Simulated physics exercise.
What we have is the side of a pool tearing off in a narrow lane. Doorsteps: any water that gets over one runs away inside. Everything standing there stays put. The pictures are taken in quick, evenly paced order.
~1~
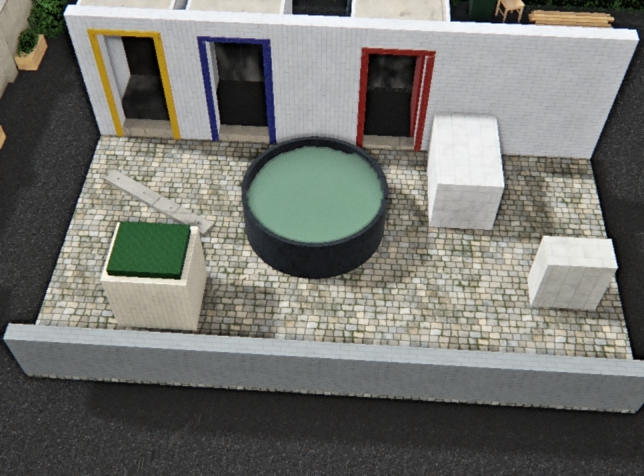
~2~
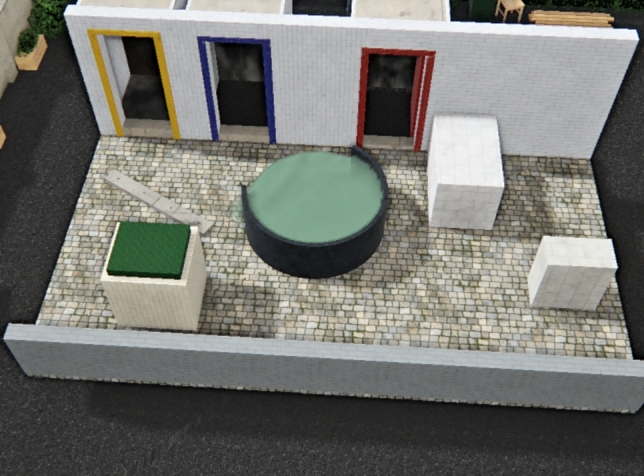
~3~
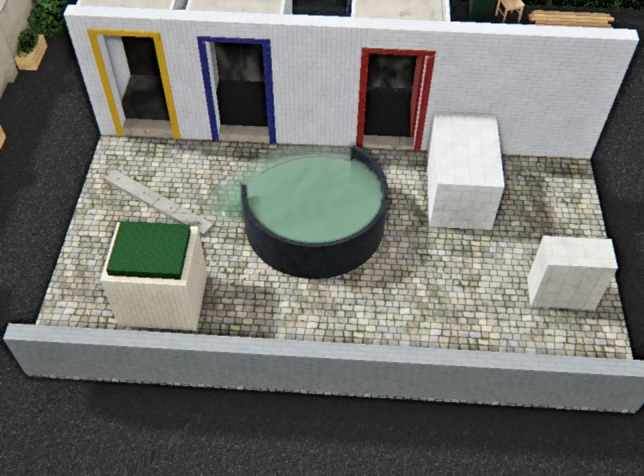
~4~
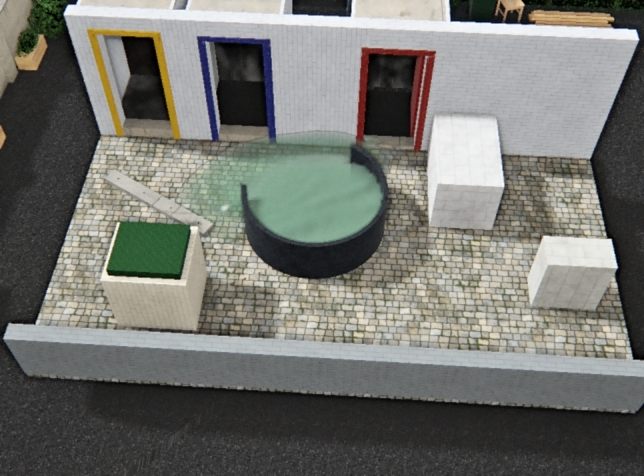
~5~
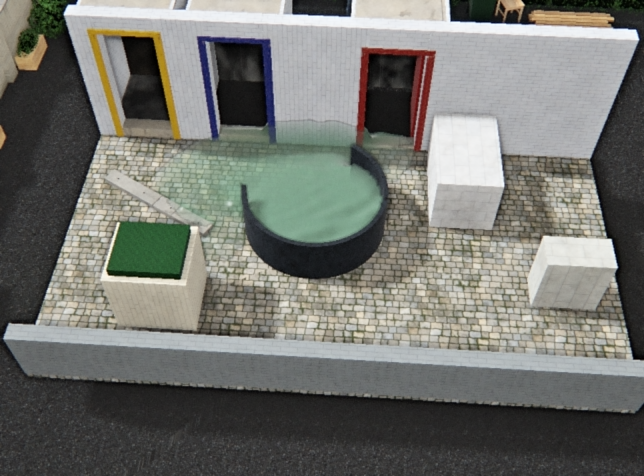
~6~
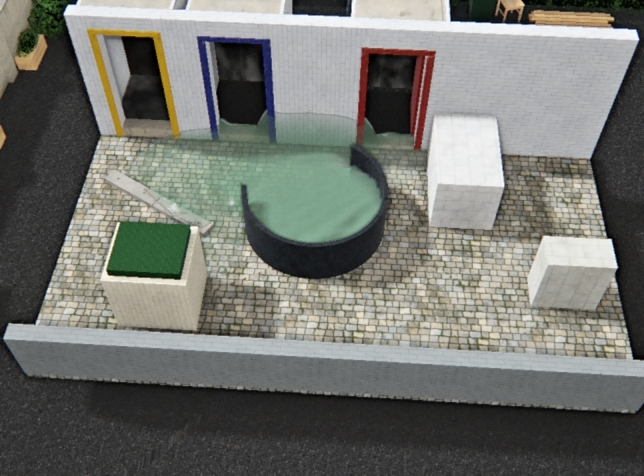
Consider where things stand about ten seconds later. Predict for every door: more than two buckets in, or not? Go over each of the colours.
The yellow door will receive two buckets or fewer. The blue door will receive over two buckets. The red door will receive over two buckets.
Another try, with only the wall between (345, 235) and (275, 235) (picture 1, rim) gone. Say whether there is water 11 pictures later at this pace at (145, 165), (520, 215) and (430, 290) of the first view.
Respectively: Parched, parched and parched.
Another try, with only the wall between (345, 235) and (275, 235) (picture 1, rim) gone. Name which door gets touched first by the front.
Call it the blue door.
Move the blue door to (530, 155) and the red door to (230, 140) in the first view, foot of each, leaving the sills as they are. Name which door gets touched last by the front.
Dead last is the door marked blue.
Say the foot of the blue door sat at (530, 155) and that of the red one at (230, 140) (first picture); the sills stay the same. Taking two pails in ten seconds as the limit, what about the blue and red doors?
After the change, the blue door falls short, while the red door overshoots.
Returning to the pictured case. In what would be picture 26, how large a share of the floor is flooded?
I reckon around 50 %.
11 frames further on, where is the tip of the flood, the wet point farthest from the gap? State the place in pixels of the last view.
Close to (575, 160), I think.
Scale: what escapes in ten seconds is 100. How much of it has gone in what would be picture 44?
Close to 85 out of every hundred.
A moment on, water covers 25 % of the floor; the yellow door wet at the sill, nothing in, the blue door over two buckets in, the red door over two buckets in.
Next, water covers 35 % of the floor; the yellow door wet at the sill, nothing in, the blue door far over two buckets in, the red door over two buckets in.
Then, water covers 50 % of the floor; the yellow door wet at the sill, nothing in, the blue door far over two buckets in, the red door over two buckets in.
Later, water covers 55 % of the floor; the yellow door wet at the sill, nothing in, the blue door far over two buckets in, the red door over two buckets in.
In the end, water covers 65 % of the floor; the yellow door under two buckets in, the blue door far over two buckets in, the red door over two buckets in.
